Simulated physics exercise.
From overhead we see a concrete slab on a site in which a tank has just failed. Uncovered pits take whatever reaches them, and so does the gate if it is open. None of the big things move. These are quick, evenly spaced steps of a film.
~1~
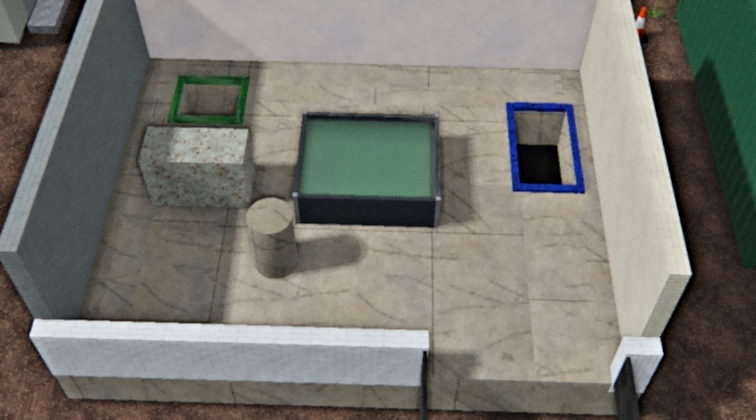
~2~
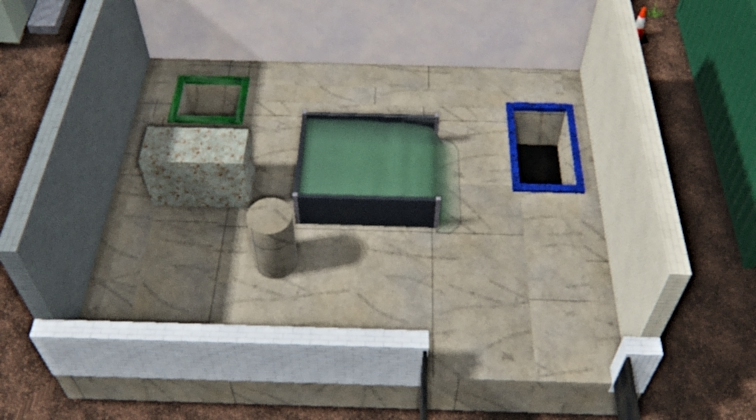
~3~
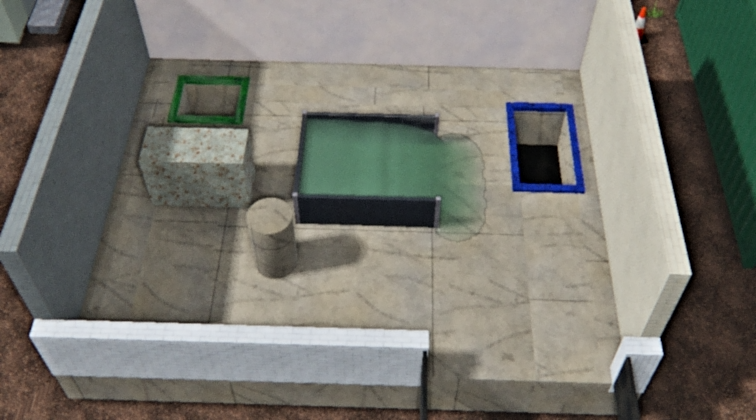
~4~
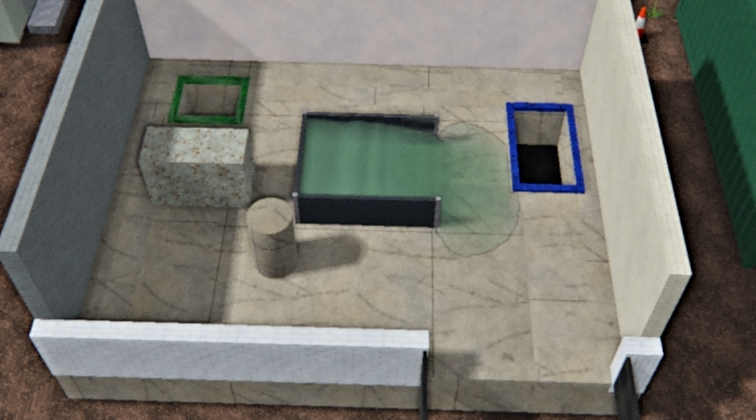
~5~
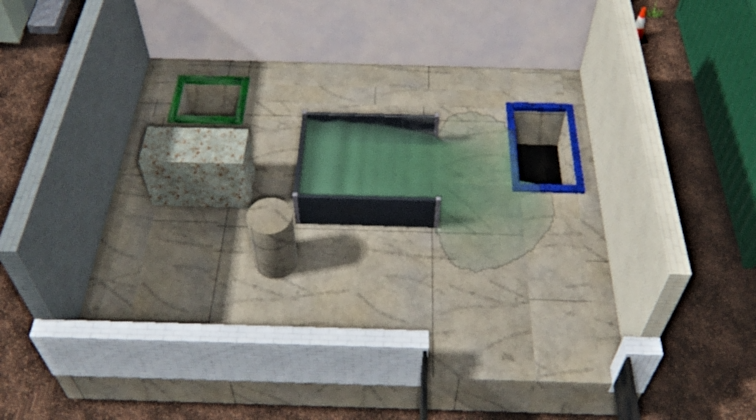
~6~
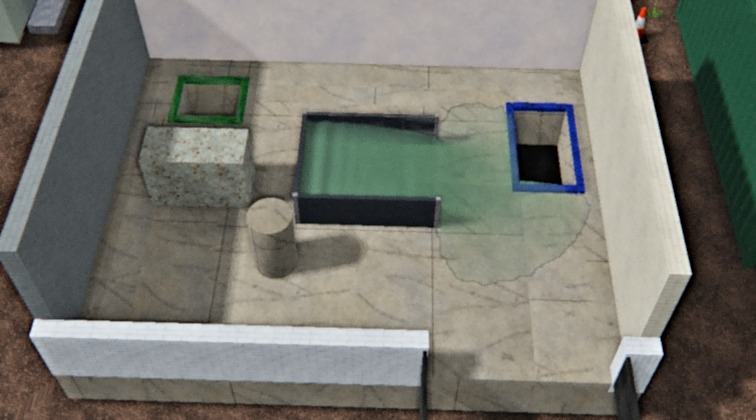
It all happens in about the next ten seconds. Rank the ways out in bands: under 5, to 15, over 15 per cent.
As I see it, the gate ends up high - past fifteen per cent; the blue pit ends up high - past fifteen per cent; the green pit ends up low - beneath five per cent.
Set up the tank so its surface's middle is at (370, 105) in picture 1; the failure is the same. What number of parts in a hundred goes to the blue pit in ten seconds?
I'd put the blue pit at 60 per cent of the whole.
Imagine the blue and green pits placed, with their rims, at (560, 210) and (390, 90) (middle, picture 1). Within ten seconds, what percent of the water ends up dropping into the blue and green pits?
Estimated shares - blue: 50 %; green: 4 %.
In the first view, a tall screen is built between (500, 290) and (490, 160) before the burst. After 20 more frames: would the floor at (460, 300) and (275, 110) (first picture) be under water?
Going one by one, you'd find the first inundated and then the other left untouched.
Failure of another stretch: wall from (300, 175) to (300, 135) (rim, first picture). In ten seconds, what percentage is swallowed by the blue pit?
The blue pit takes 0 per cent.
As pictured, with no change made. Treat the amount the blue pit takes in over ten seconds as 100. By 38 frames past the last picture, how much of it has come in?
Roughly 100 percent.
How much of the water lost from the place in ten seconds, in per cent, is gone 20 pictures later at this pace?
My figure: 55 percent.
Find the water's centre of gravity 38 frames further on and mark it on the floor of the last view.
It's close to (487, 198).
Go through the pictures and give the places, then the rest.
In the first frame, the open tank at (369, 158) is whole and still.
In the second frame, the front is at (449, 228), out from the gap at (434, 174).
In the third frame, water pours out at (434, 176) and has run to (470, 232).
In the fourth frame, water pours out at (434, 177) and has run to (495, 239).
In the fifth frame, water pours out at (434, 178) and has run to (544, 224).
In the sixth frame, water pours out at (434, 178) and has run to (582, 206).
A moment on, water covers 20 % of the floor; the gate 0 %, the blue pit 11 %, the green pit 0 %.
Next, water covers 25 % of the floor; the gate 0 %, the blue pit 22 %, the green pit 0 %.
Then, water covers 30 % of the floor; the gate 9 %, the blue pit 32 %, the green pit 0 %.
Later, water covers 35 % of the floor; the gate 23 %, the blue pit 37 %, the green pit 0 %.
In the end, water covers 40 % of the floor; the gate 34 %, the blue pit 37 %, the green pit 0 %.
